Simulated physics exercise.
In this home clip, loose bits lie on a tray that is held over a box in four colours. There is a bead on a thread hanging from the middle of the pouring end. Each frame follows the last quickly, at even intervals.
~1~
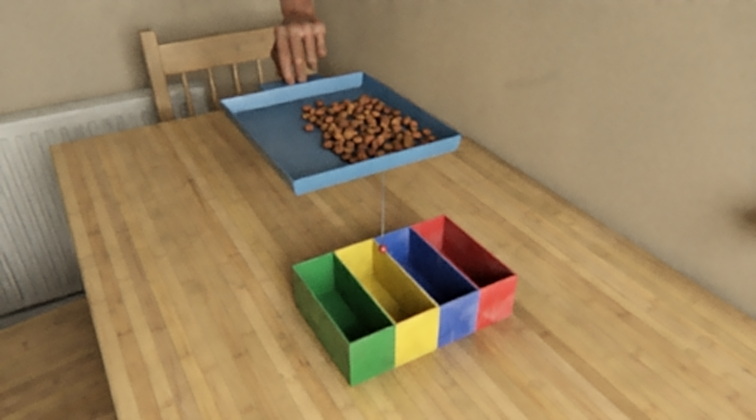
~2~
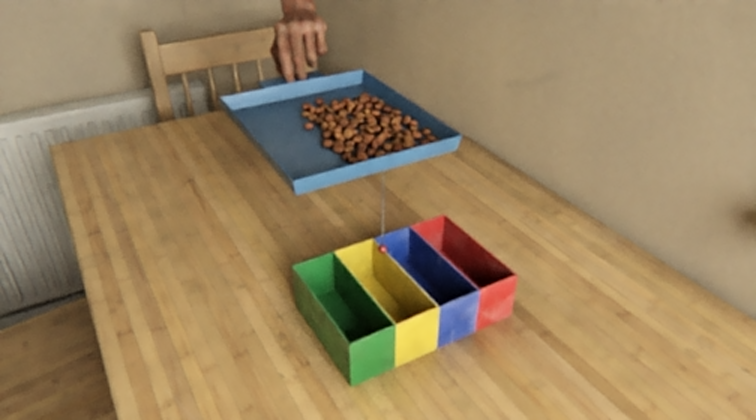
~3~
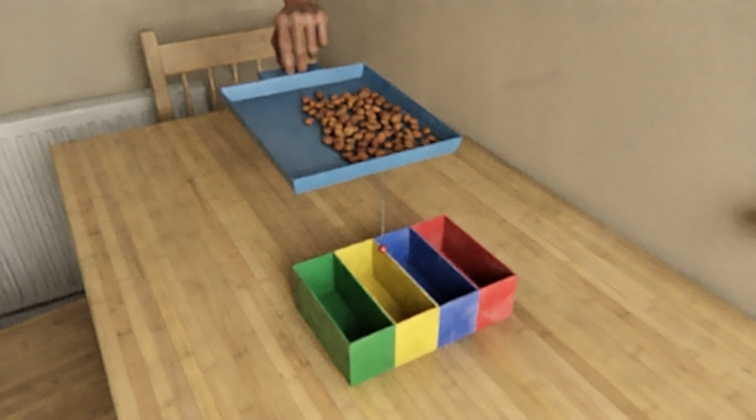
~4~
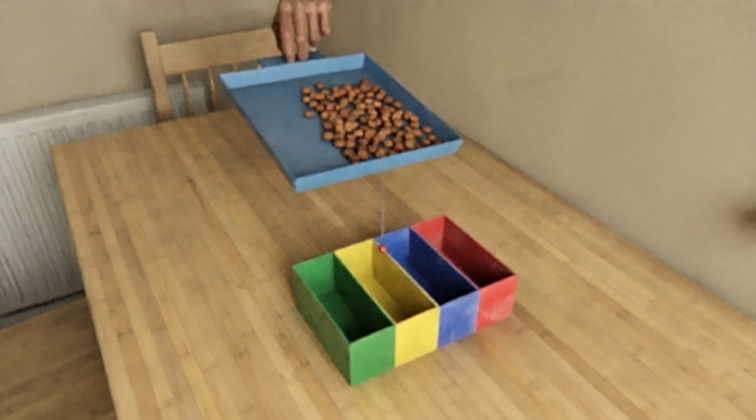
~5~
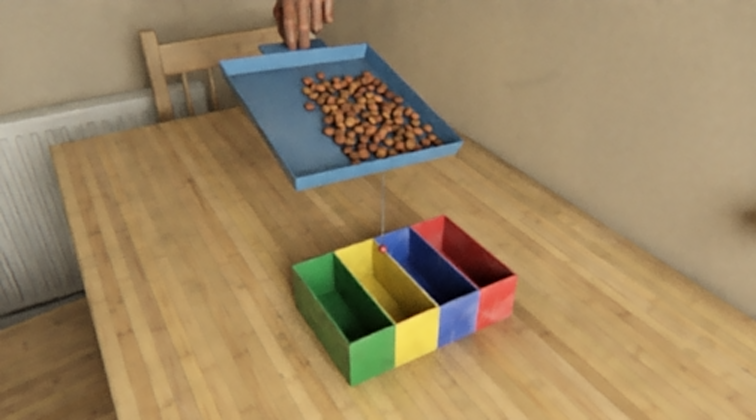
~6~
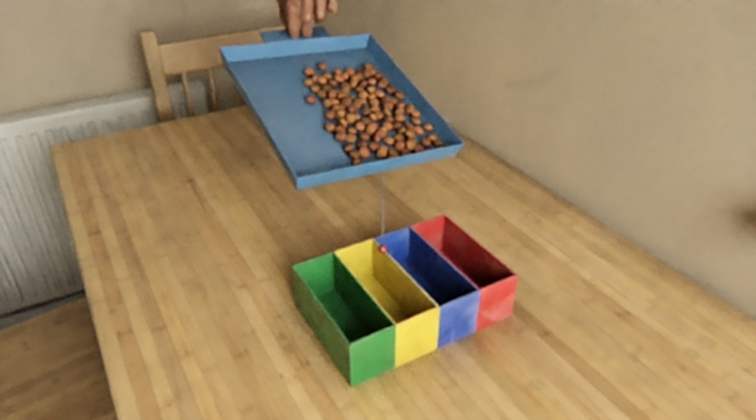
In a room with pale walls and a white radiator, a wooden table is seen from above at an angle by a still camera. A blue tray of small brown pieces is held above a box with green, yellow, blue and red cells, left to right, a thread hanging between them. The hand at the back steadily raises the tray's far end, tilting it toward the box, its near edge dipping slightly rightward.
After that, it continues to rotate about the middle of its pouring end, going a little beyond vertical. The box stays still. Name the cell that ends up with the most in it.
Most ends up in the red cell.
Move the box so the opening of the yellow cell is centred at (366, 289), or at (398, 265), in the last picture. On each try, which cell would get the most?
Placing A: The red one / placing B: The cell in blue.
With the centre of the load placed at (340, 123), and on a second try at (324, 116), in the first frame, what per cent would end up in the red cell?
It would be about 50 per cent for the first and about 40 per cent for the second.
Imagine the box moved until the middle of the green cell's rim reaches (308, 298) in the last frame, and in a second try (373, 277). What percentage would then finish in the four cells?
You'd see roughly 70 per cent first and roughly 100 per cent second.
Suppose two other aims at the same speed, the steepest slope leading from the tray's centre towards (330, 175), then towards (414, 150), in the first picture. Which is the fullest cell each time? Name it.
Green, then the cell in red.
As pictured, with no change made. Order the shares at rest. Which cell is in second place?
Runner-up: That blue cell.
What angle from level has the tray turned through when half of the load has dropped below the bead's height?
100 degrees.
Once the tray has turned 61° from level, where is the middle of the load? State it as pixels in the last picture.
Roughly at (411, 136).
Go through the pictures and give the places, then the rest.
Corners of the pouring end at (295, 178) and (457, 134), level; middle of the load at (364, 128), bits of dog kibble; bead on its thread at (383, 249); green cell at (373, 352); yellow cell at (417, 333); blue cell at (458, 315); red cell at (496, 299), in the first frame.
Corners of the pouring end at (295, 178) and (457, 135), level; middle of the load at (364, 127), in the second frame.
Corners of the pouring end at (296, 178) and (458, 136), tipped barely, lowest at the right corner; middle of the load at (364, 124), in the third frame.
Corners of the pouring end at (297, 177) and (459, 138), tipped a little, lowest at the right corner; middle of the load at (365, 120), in the fourth frame.
Corners of the pouring end at (298, 176) and (459, 140), tipped a little, lowest at the right corner; middle of the load at (365, 115), in the fifth frame.
Corners of the pouring end at (299, 175) and (460, 142), tipped clearly, lowest at the right corner; middle of the load at (366, 111); green cell at (373, 352); yellow cell at (417, 333); blue cell at (458, 315); red cell at (496, 299), in the sixth frame.
Soon after the last picture, tray tipped steeply; all on the tray.
A little later, tray tipped right over; about a third on the tray; about a third in the red cell; a small part in the blue cell; a stray few in the yellow cell; a small part falling or outside the box.
Later still, tray tipped past a quarter turn; about two thirds in the red cell; about a quarter in the blue cell; a small part in the yellow cell; a stray few falling or outside the box.
At rest, tray tipped past a quarter turn; about two thirds in the red cell; about a quarter in the blue cell; a small part in the yellow cell; none in the green cell; a stray few outside the box.
